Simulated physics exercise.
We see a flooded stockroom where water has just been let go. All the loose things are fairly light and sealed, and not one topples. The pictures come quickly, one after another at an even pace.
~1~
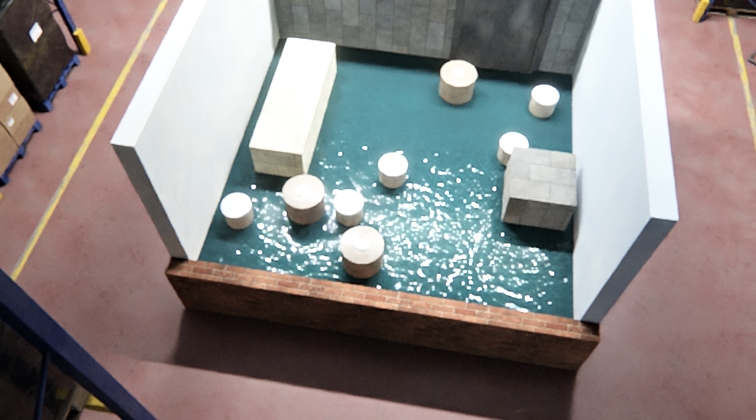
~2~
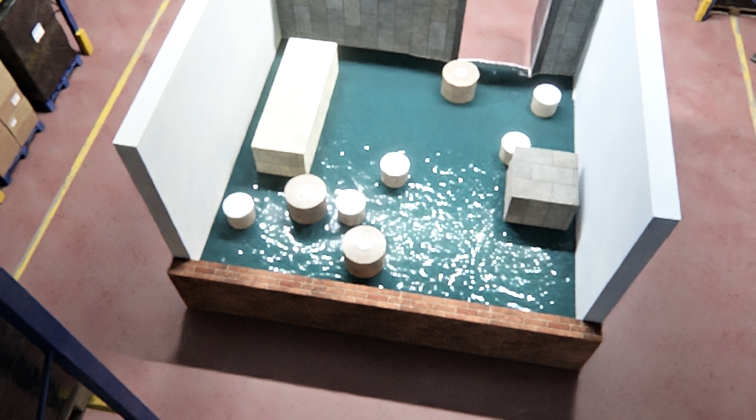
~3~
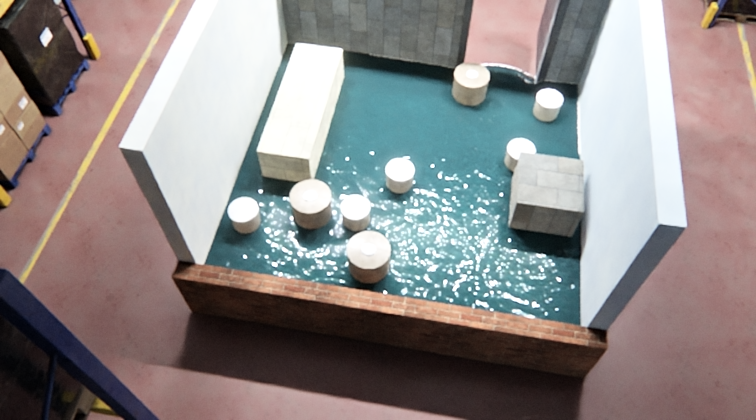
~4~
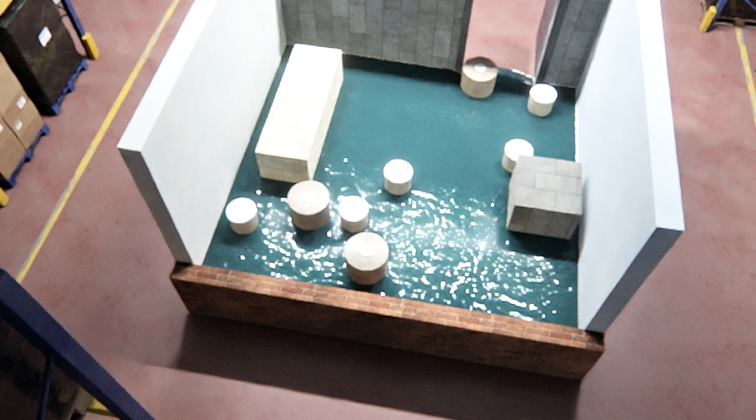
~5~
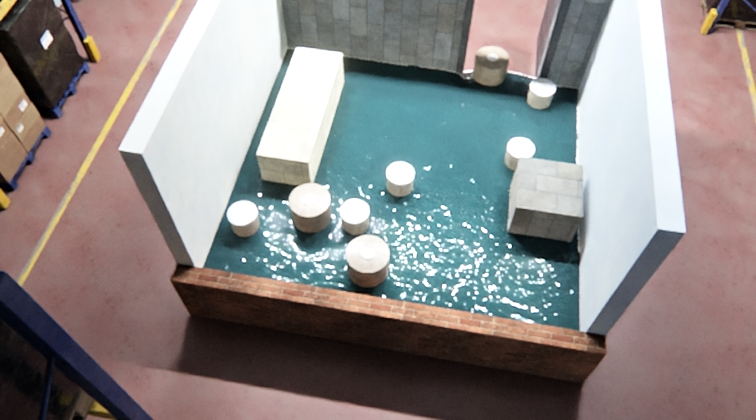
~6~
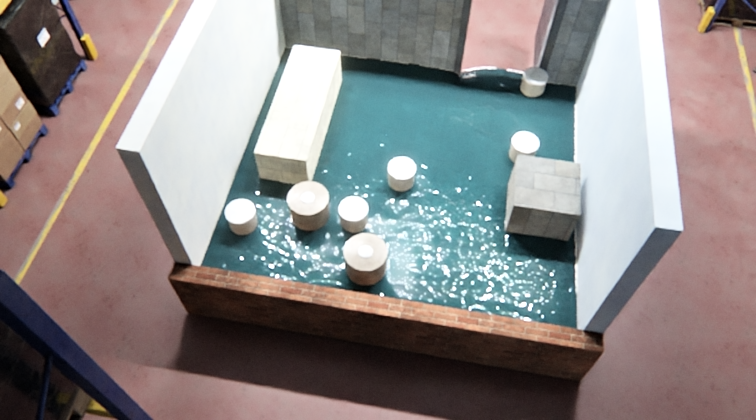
Water fills a walled enclosure on a reddish warehouse floor, seen from high above, with shelving at the left edge. Pale round pails float on the teal surface between a long cream block at left, a grey block at right and a low brick front wall. A dark panel in the back wall gives way to an opening, one larger pail drifts right and out through it, a smaller one edges after it, and the view shifts slightly.
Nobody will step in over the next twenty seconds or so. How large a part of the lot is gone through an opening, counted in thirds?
Result: Mid band.
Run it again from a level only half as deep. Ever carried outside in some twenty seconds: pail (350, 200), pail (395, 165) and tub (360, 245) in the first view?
Per object: Remained / exited / remained.
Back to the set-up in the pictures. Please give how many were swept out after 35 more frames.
Count: 4.
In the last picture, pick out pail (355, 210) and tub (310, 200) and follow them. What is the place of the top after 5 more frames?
(377, 187) and (340, 181), about.
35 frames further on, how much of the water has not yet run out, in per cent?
Estimate: Roughly 46 %.
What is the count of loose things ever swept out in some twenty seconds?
It totals 5.
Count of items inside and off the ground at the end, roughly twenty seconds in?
The total here is 3.
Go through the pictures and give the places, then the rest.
The first frame shows a pail at (546, 95), afloat; a pail at (514, 143) floats; 0 of 8 have shifted.
The second frame shows a pail at (548, 94) floats; a pail at (516, 143) floats; 0 of 8 have shifted.
The third frame shows a pail at (550, 98) floats, close to its start; a pail at (522, 149), afloat; 2 of 8 have shifted.
The fourth frame shows a pail at (544, 94), afloat, close to its start; a pail at (519, 150) floats, close to its start; 2 of 8 have shifted.
The fifth frame shows a pail at (543, 87) floats, a stride from its start; a pail at (521, 148) floats, close to its start; 3 of 8 have shifted.
The sixth frame shows a pail at (536, 76) floats, a stride from its start; a pail at (526, 142), afloat, close to its start; 4 of 8 have shifted.
A moment on, 2 of 8 are out; 6 afloat.
Next, 3 of 8 are out; 5 afloat.
Later, 4 of 8 are out; 4 afloat.
In the end, 5 of 8 are out; 3 afloat.
